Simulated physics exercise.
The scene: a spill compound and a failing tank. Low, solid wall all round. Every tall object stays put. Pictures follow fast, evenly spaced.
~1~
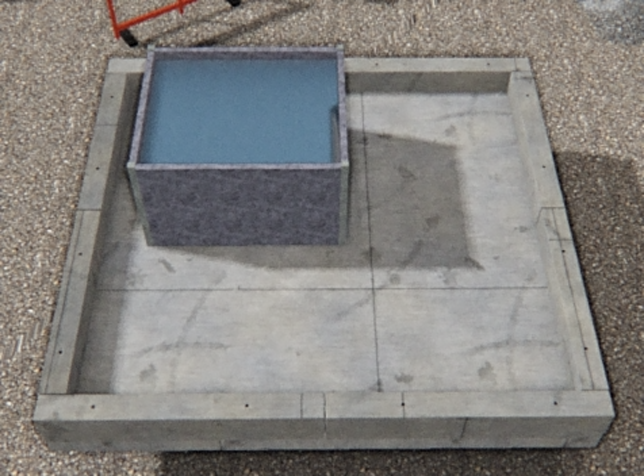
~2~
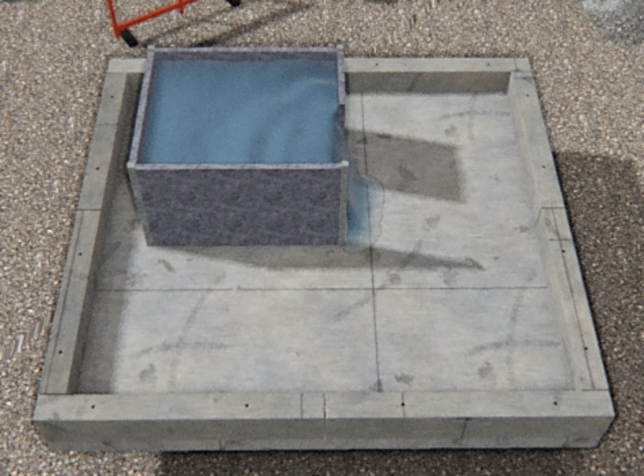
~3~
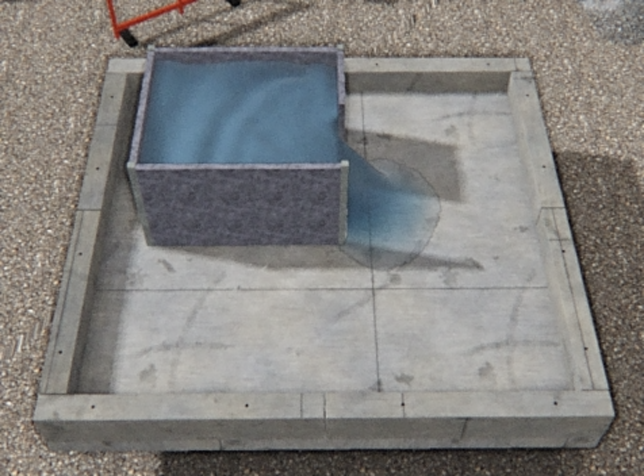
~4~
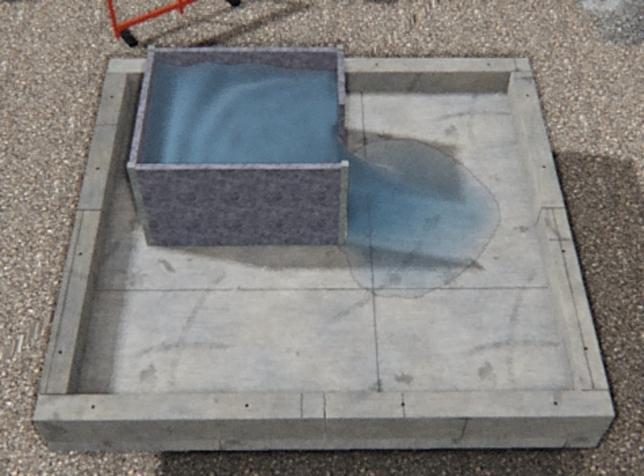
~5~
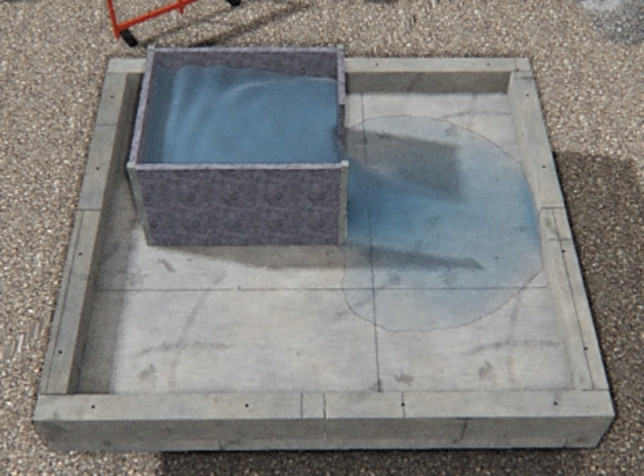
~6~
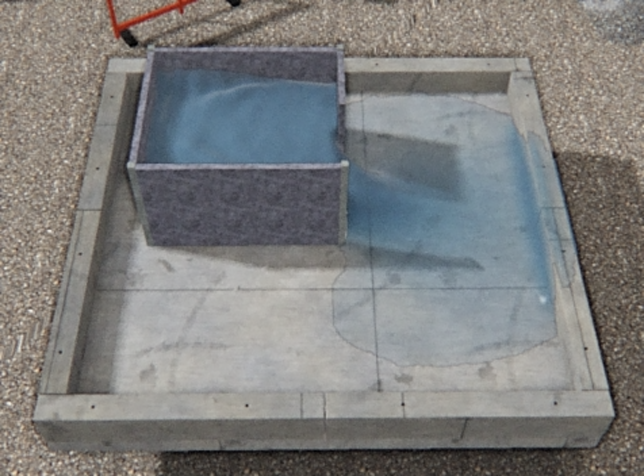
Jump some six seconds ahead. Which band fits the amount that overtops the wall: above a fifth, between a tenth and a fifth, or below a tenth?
It falls between a tenth and a fifth.
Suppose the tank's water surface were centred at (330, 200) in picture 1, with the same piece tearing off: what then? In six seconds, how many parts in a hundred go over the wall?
About 24 per cent.
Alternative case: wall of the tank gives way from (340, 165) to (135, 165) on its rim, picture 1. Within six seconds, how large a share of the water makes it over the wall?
Estimate: 22 %.
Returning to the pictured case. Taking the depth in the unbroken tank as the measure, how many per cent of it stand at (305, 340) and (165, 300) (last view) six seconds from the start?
Respectively, around 6 and 20 percent.
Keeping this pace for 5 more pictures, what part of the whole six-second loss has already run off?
It works out at roughly 20 per cent.
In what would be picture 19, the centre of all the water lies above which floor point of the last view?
Somewhere near (349, 210).
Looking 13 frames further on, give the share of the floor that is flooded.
I'd put it at roughly 65 per cent.
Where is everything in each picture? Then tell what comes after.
The open tank at (243, 110) is whole and still, in the first frame.
Water pours out at (339, 182) and has run to (364, 179), in the second frame.
Water pours out at (339, 187) and has run to (428, 191), in the third frame.
Water pours out at (338, 190) and has run to (490, 222), in the fourth frame.
The front is at (540, 260), out from the gap at (338, 190), in the fifth frame.
Water pours out at (338, 190) and has run to (553, 323), in the sixth frame.
A moment on, water covers 50 % of the floor; the low wall has let 0 % over.
Next, water covers 50 % of the floor; the low wall has let 3 % over.
Then, water covers 60 % of the floor; the low wall has let 11 % over.
Later, water covers 80 % of the floor; the low wall has let 13 % over.
In the end, water covers 80 % of the floor; the low wall has let 13 % over.
